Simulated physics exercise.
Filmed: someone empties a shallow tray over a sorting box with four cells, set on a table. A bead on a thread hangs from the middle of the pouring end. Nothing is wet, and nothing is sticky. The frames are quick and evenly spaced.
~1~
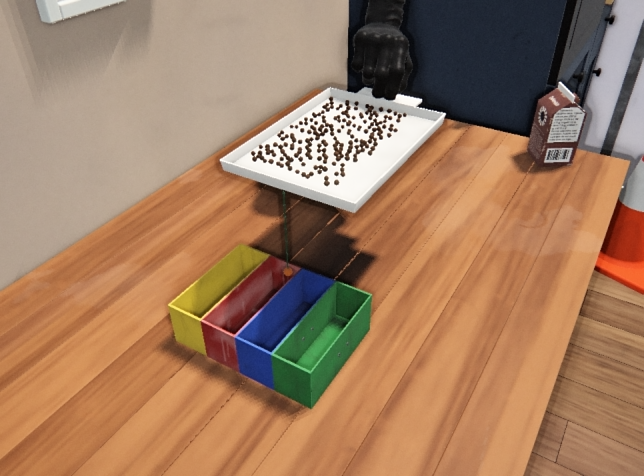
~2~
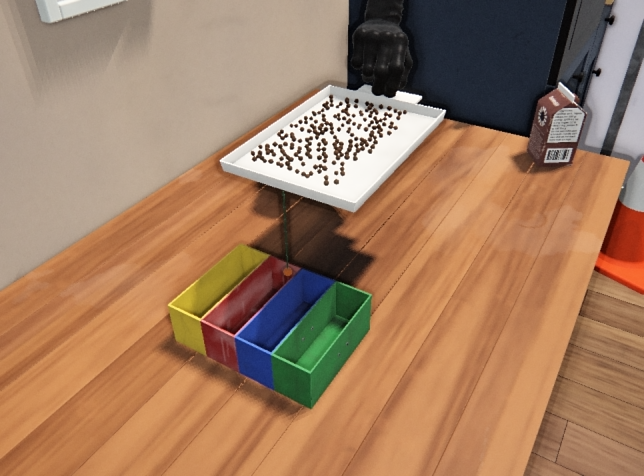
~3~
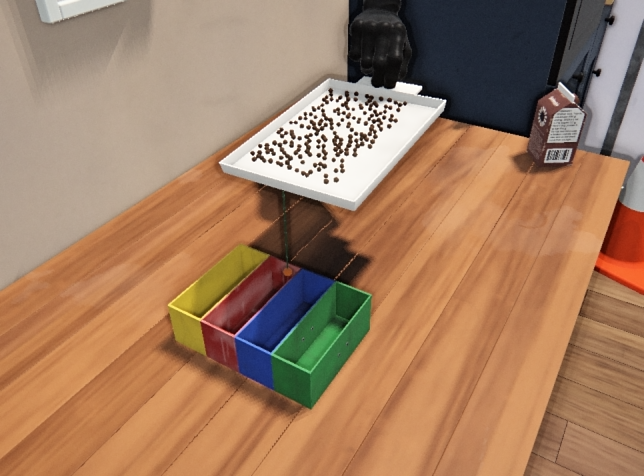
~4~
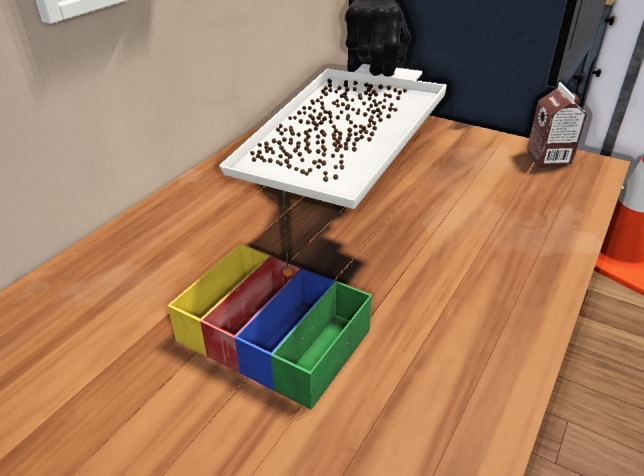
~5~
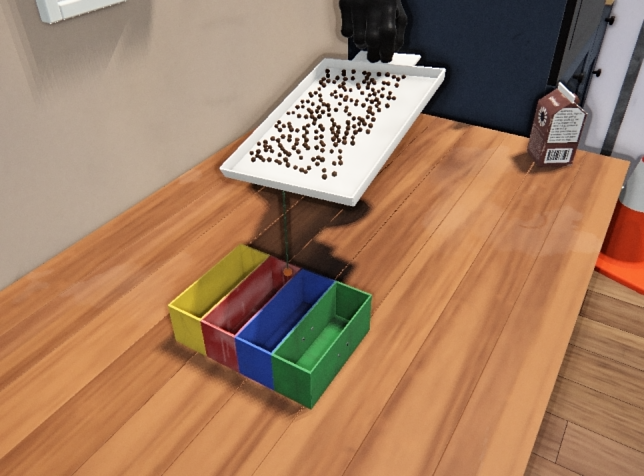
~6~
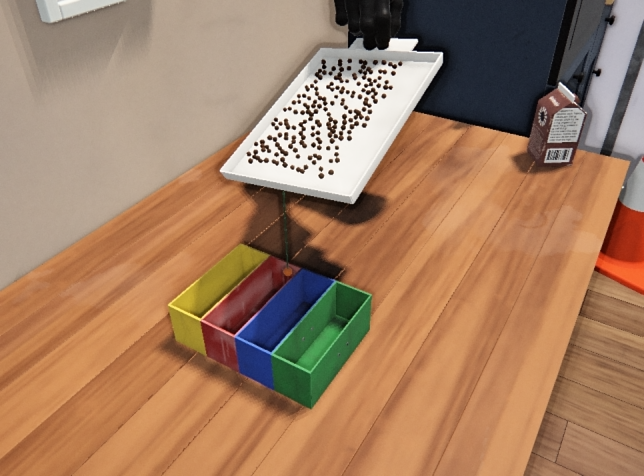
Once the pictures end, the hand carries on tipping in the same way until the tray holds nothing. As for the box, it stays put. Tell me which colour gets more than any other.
The yellow one gets the most.
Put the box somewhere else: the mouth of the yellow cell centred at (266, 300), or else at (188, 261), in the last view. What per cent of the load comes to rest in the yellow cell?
Roughly 0% first, roughly 0% second.
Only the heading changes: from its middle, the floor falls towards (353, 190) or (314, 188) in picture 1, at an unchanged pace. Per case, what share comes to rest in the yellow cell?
Close to 0 percent first and close to 0 percent second.
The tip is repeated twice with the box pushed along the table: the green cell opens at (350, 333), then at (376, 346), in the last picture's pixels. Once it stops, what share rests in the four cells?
Roughly 40% on the first try and 10% on the second.
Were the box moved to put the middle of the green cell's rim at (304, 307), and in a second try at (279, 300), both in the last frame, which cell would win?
First: The cell in red. Second: Red.
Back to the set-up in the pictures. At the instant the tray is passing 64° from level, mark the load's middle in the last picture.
Centre estimate: (245, 173).
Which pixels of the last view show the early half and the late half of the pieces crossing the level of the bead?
Close to (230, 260), then close to (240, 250).
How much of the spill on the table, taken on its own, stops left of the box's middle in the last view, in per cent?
Estimate: Roughly 100 %.
Shortly afterwards, tray tipped steeply; the bulk on the tray; a little in the yellow cell; only a few in the red cell; a little falling or outside the box.
Next, tray tipped past a quarter turn; near two thirds on the tray; near a quarter in the yellow cell; a little in the red cell; a little falling or outside the box.
Some moments later, tray tipped past a quarter turn; the bulk in the yellow cell; near a quarter in the red cell; only a few in the blue cell; a little falling or outside the box.
In the end, tray tipped past a quarter turn; the bulk in the yellow cell; near a quarter in the red cell; only a few in the blue cell; none at all in the green cell; a little outside the box.
